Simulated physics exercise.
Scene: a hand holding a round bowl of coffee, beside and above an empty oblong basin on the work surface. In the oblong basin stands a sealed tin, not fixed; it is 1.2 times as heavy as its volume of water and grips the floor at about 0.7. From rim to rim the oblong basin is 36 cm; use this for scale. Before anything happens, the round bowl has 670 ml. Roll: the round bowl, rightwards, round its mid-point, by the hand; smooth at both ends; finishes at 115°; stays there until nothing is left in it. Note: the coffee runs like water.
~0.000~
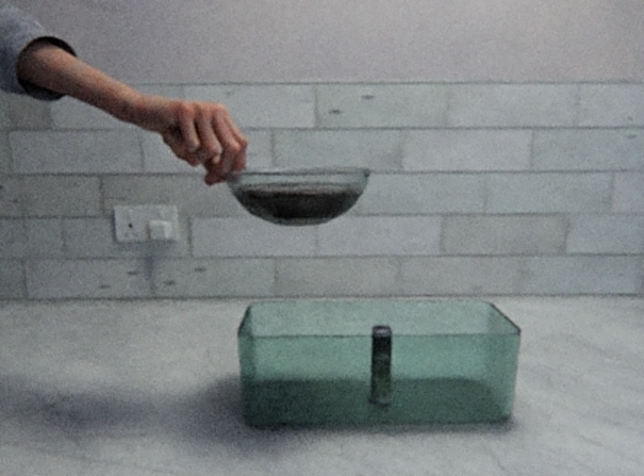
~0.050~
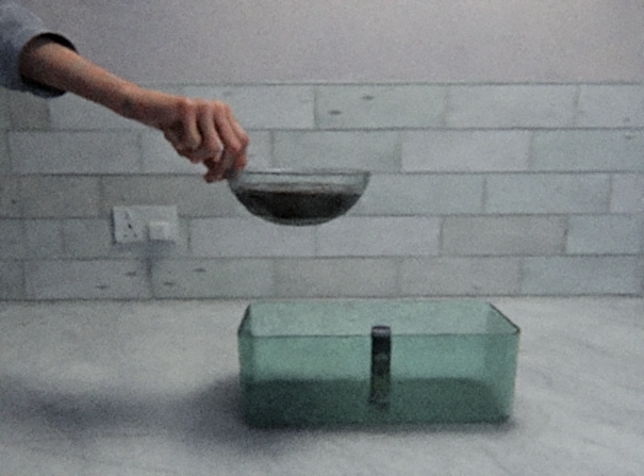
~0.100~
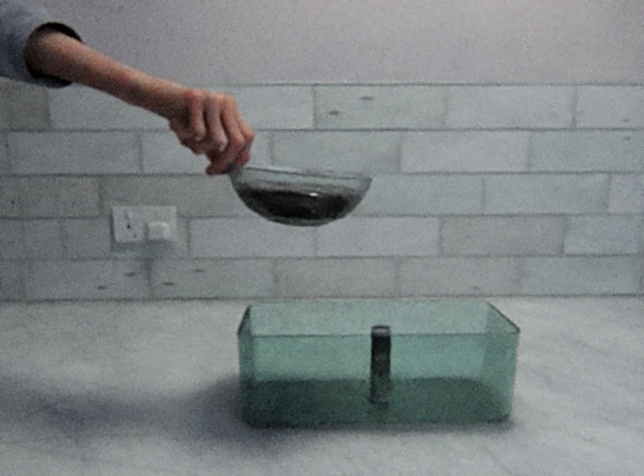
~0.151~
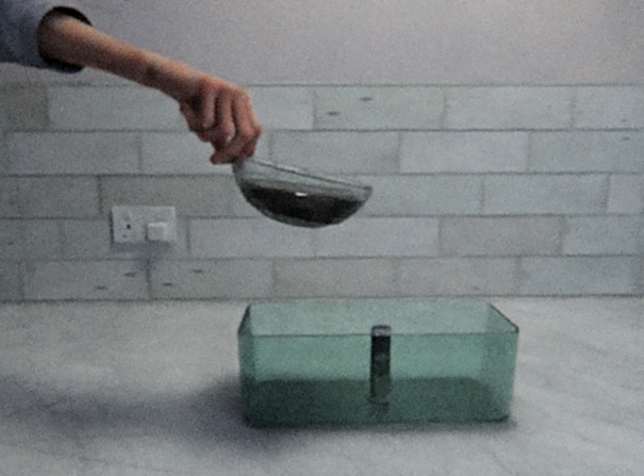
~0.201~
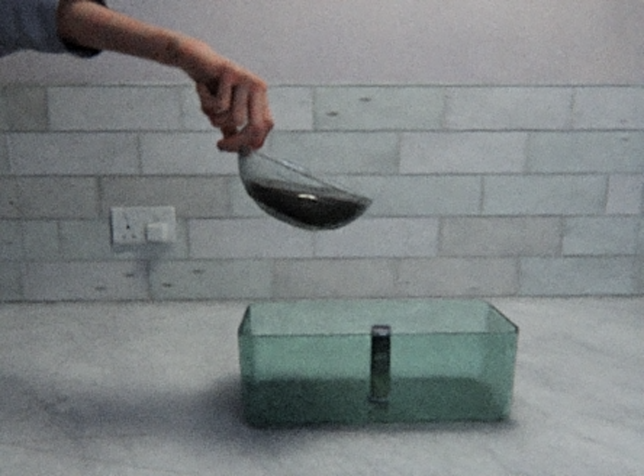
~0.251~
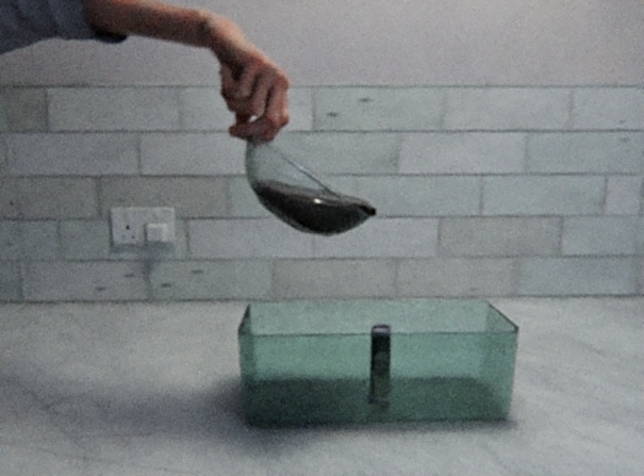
On a pale kitchen worktop, a hand tilting a round glass bowl of dark liquid steeply rightward above a green oblong basin.
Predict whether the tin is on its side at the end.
Upright.
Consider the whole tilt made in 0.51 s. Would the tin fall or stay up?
It stays steady, then.
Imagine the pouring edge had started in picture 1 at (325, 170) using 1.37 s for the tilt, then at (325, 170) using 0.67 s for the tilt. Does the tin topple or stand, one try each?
Try 1: Still standing; try 2: Tipped over.
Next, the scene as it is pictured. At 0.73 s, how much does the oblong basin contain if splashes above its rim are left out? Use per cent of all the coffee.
I reckon close to 88 per cent.
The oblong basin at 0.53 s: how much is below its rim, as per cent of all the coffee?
About 72%.
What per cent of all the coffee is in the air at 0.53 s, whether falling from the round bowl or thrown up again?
Near 28 per cent of it all.
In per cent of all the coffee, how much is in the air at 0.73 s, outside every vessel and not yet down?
Near 10 percent.
By 0.53 s the tilt is 103° and 1 per cent is still to pour; the tin stands where it began.
By 0.73 s the tilt is 115° and 0 per cent is still to pour; the tin stands where it began.
By 0.94 s the tilt is 115° and 0 per cent is still to pour; the tin stands where it began.
By 1.17 s the tilt is 115° and 0 per cent is still to pour; the tin stands where it began.
At rest the tin stands where it began.
